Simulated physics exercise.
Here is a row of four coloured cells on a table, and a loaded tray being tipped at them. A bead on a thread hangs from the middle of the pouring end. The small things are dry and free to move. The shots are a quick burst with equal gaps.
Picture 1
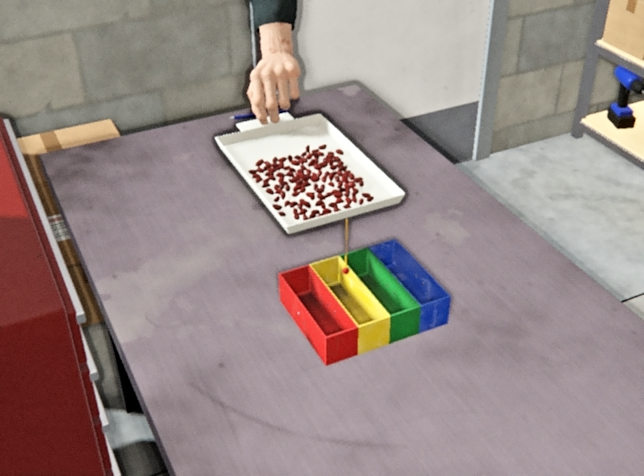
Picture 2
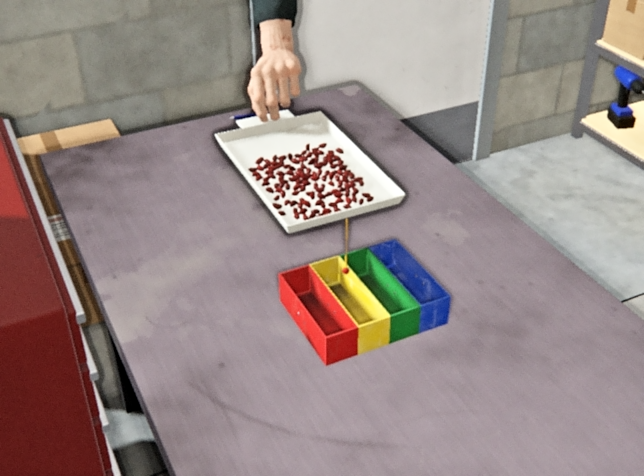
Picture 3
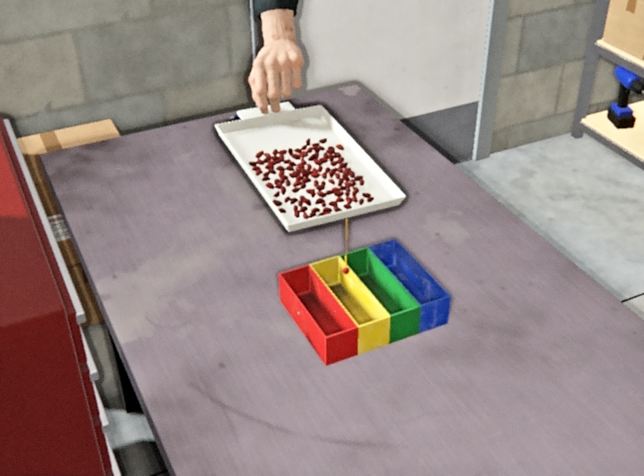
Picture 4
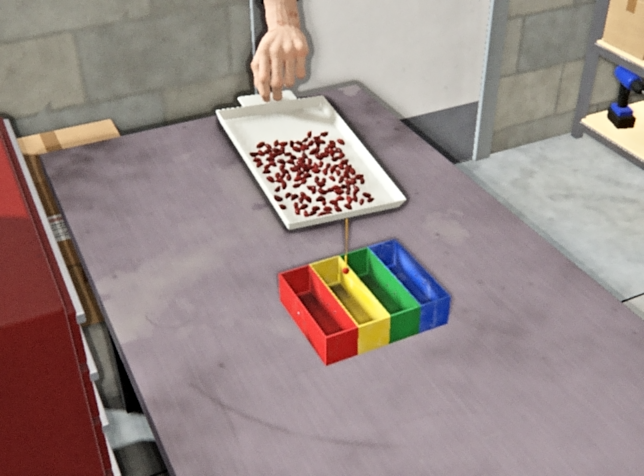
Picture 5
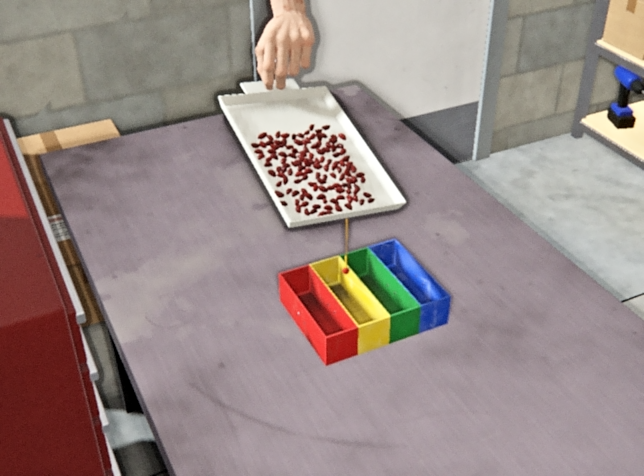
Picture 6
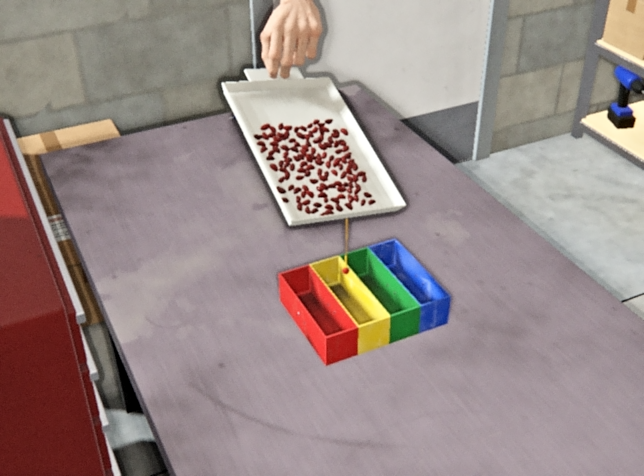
A hand raises the back of a white tray of red beans, tilting it gradually.
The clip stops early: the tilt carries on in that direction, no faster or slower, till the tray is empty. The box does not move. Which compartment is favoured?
The blue cell gets the most.
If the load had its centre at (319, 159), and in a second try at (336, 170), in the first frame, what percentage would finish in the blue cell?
About 60 and 60 per cent.
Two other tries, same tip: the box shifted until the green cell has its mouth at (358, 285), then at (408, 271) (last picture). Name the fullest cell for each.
First blue, then the green cell.
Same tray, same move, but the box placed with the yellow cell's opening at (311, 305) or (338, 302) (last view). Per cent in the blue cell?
First some 20, then 50 per cent.
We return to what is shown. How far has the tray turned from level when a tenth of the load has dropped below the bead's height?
Near 80 degrees.
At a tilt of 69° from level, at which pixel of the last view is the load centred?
Around (368, 186).
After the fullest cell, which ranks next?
It is the green one.
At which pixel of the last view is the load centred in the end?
Near (399, 295).
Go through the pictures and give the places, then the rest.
The first frame shows corners of the pouring end at (289, 223) and (399, 193), level; middle of the load at (315, 180), kidney beans; bead on its thread at (346, 271); red cell at (342, 343); yellow cell at (374, 333); green cell at (405, 322); blue cell at (435, 312).
The second frame shows corners of the pouring end at (289, 223) and (400, 193), level; middle of the load at (315, 179).
The third frame shows corners of the pouring end at (290, 222) and (400, 195), tipped barely, lowest at the right corner; middle of the load at (316, 176).
The fourth frame shows corners of the pouring end at (291, 220) and (401, 197), tipped a little, lowest at the right corner; middle of the load at (317, 171).
The fifth frame shows corners of the pouring end at (292, 219) and (401, 200), tipped clearly, lowest at the right corner; middle of the load at (318, 167).
The sixth frame shows corners of the pouring end at (294, 217) and (401, 203), tipped clearly, lowest at the right corner; middle of the load at (320, 163); red cell at (342, 343); yellow cell at (374, 333); green cell at (405, 322); blue cell at (435, 312).
Soon after the last picture, tray tipped steeply; nearly all on the tray; a stray few in the blue cell; a stray few falling or outside the box.
A little later, tray tipped past a quarter turn; about half in the blue cell; about a quarter in the green cell; a stray few in the yellow cell; a small part falling or outside the box.
Later still, tray tipped past a quarter turn; about two thirds in the blue cell; about a third in the green cell; a stray few in the yellow cell; a stray few falling or outside the box.
At rest, tray tipped past a quarter turn; about two thirds in the blue cell; about a third in the green cell; a stray few in the yellow cell; none in the red cell; a stray few outside the box.
